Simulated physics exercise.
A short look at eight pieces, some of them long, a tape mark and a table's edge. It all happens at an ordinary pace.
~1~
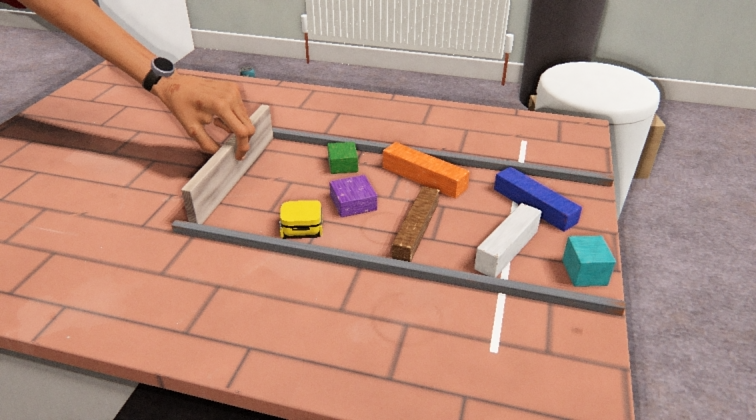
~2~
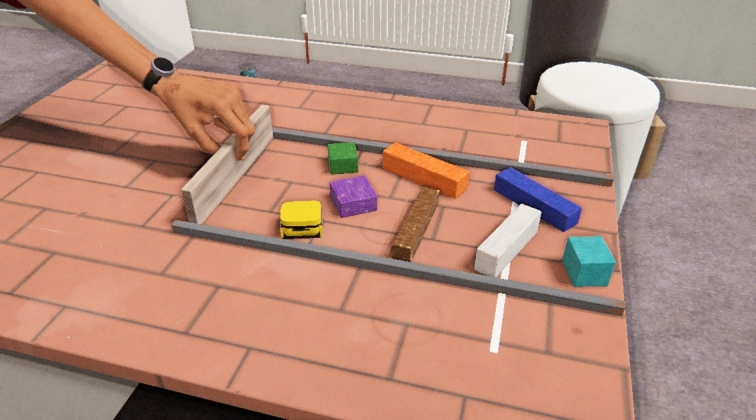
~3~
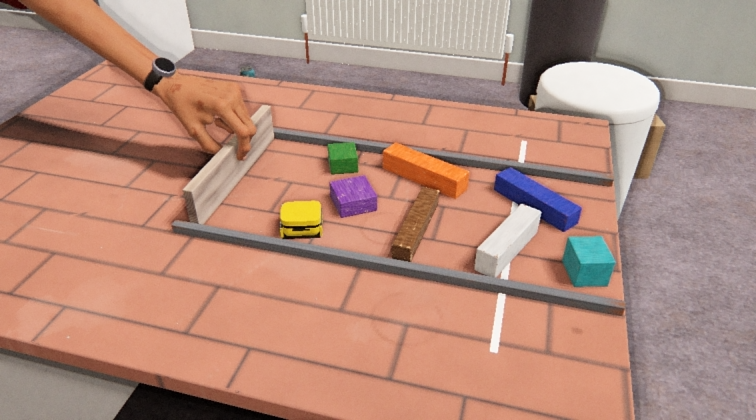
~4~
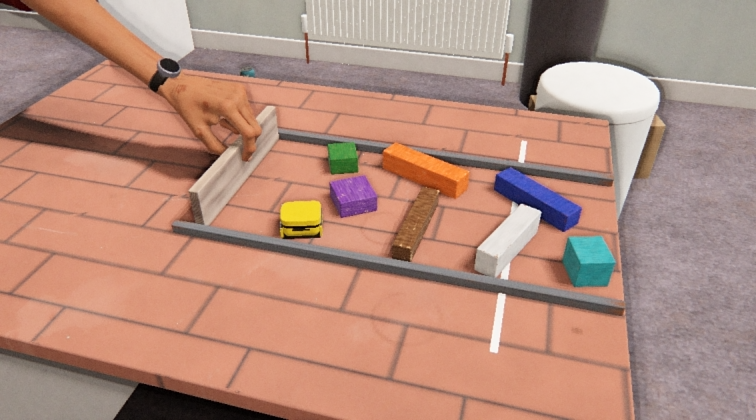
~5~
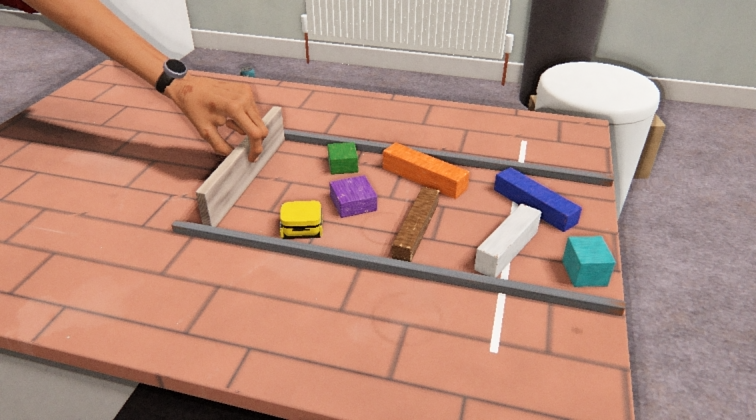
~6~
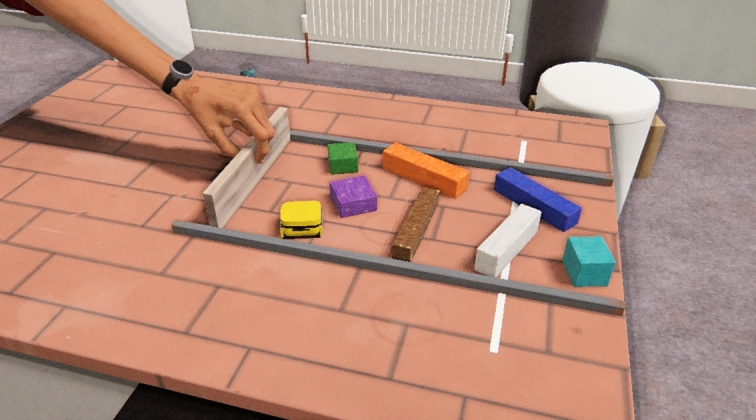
At the start, a hand holds an upright wooden board at the left between two grey rails, with a yellow toy vehicle and coloured blocks and bars lying to its right. The hand then slides the board a short way right, toward the yellow vehicle, while the other pieces stay still.
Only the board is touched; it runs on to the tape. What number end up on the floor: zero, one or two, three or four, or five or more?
The number that fall off is zero.
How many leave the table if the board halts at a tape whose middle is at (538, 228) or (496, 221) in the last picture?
Down on the floor: 2 and 0.
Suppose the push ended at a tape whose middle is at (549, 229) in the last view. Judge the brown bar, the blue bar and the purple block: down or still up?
The brown bar holds on, the blue bar is lost, the purple block does not fall.
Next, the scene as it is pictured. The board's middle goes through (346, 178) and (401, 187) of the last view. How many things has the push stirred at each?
The counts are 4 and 5.
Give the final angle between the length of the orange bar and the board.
Near 25 degrees.
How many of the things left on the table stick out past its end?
2 of them.
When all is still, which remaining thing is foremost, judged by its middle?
It is the turquoise block.
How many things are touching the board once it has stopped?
That makes 3.
Soon after, none off yet; turquoise block at rest near (588, 262); blue bar at rest near (536, 198); white bar at rest near (509, 240).
In the end, the number that fall off is zero.
